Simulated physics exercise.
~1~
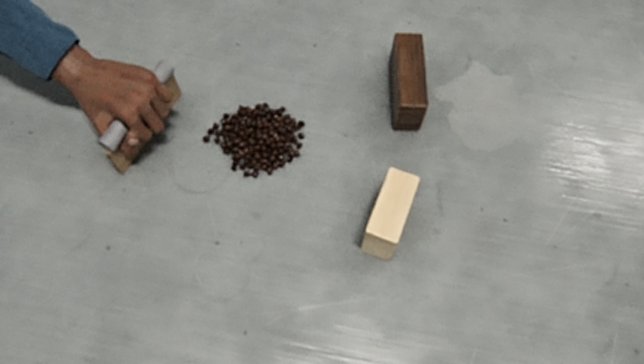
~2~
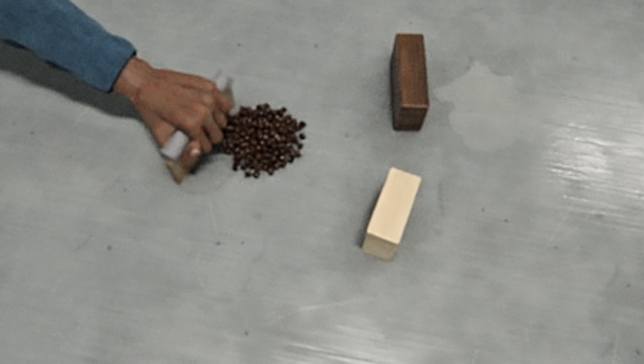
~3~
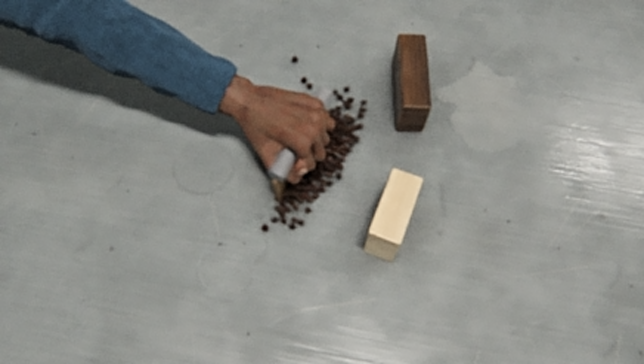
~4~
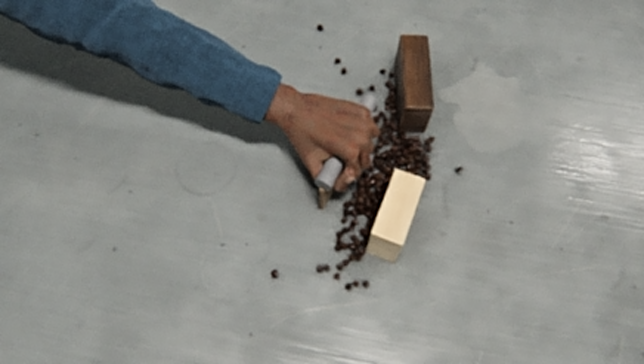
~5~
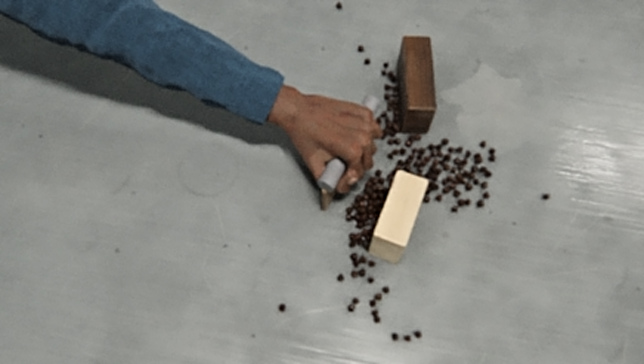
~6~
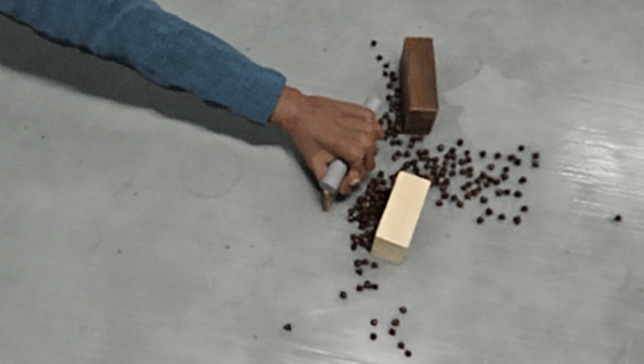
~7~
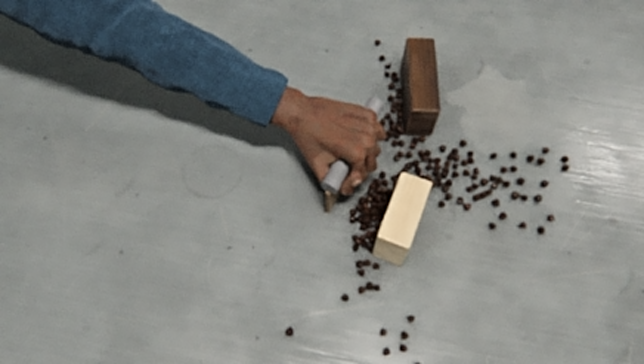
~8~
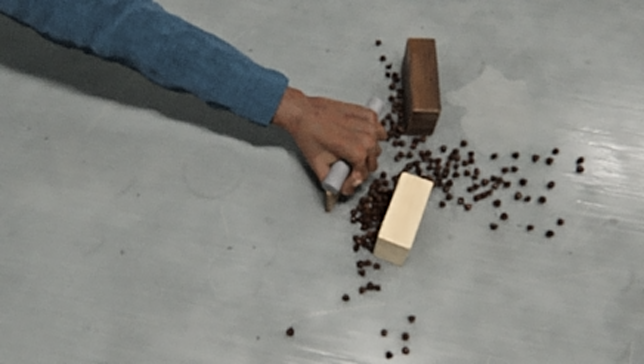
On a grey surface, a hand in a blue sleeve pushed a heap of coffee beans rightward with a scraper towards a dark block and a pale one, then stopped, leaving many beans bunched before the blocks and many scattered through the gap.
